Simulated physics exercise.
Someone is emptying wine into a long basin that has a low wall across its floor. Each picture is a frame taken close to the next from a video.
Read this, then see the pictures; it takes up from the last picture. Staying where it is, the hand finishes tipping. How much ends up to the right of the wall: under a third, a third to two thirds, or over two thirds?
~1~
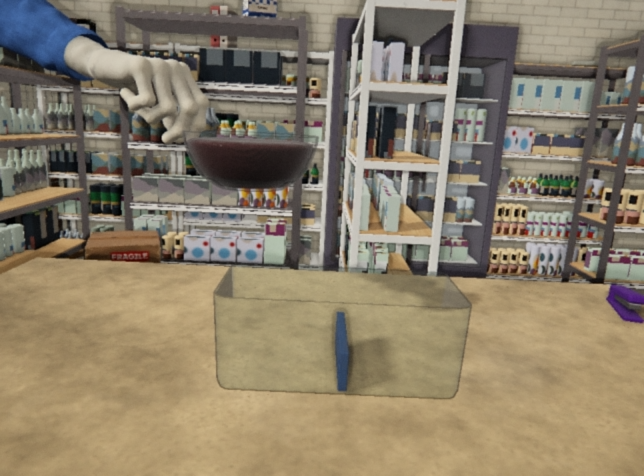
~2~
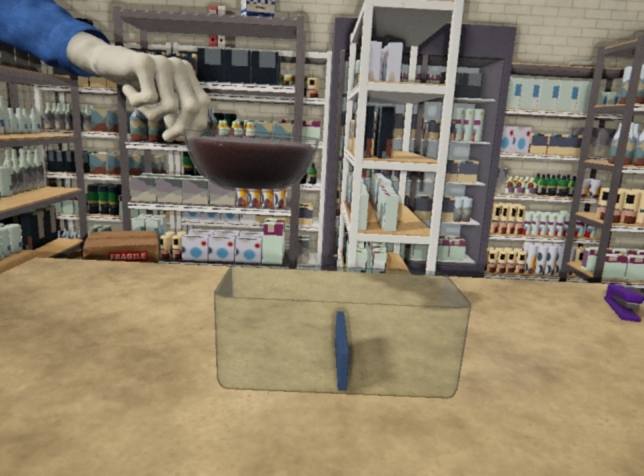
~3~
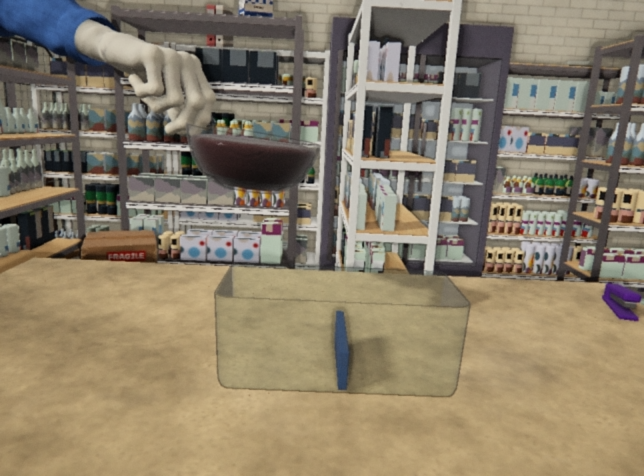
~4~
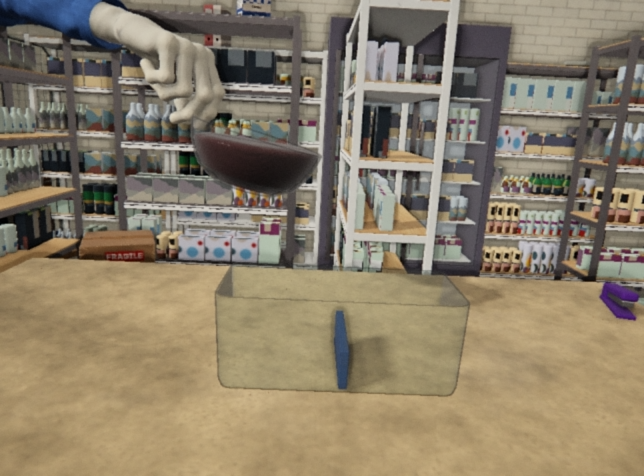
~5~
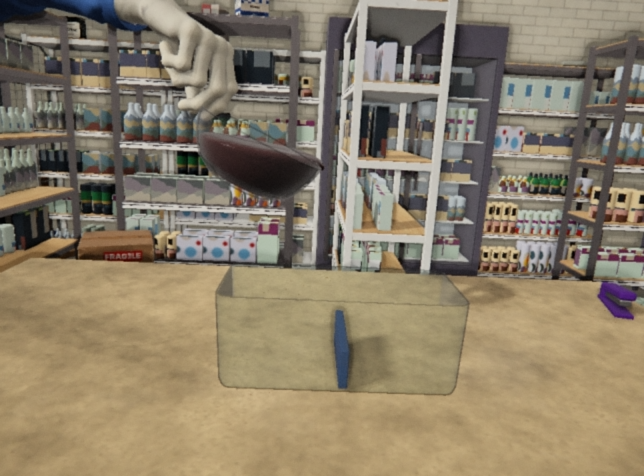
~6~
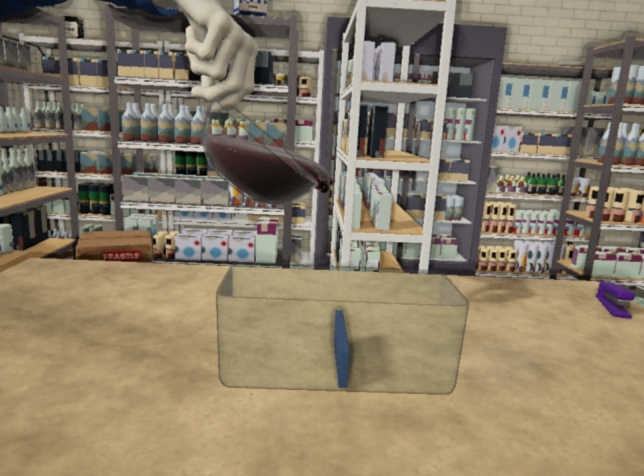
A third to two thirds.
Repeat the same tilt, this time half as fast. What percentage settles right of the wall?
Close to 70 per cent.
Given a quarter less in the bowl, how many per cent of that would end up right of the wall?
Near 40 in a hundred.
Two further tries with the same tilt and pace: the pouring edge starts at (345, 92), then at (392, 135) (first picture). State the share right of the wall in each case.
It would come to near 65 per cent, and then near 70 per cent.
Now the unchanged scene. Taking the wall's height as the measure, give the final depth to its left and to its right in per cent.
30 per cent for the left part, 40 for the right.
A moment on, the bowl is tipped right over and 2 per cent is still to pour, 21 is left of the wall and 46 right of it.
Next, the bowl is tipped right over and 0 per cent is still to pour, 42 is left of the wall and 40 right of it.
Then the bowl is tipped right over and 0 per cent is still to pour, 44 is left of the wall and 47 right of it.
Later the bowl is tipped right over and 0 per cent is still to pour, 46 is left of the wall and 47 right of it.
Finally, 46 per cent lies left of the wall, 47 right of it and 7 outside.
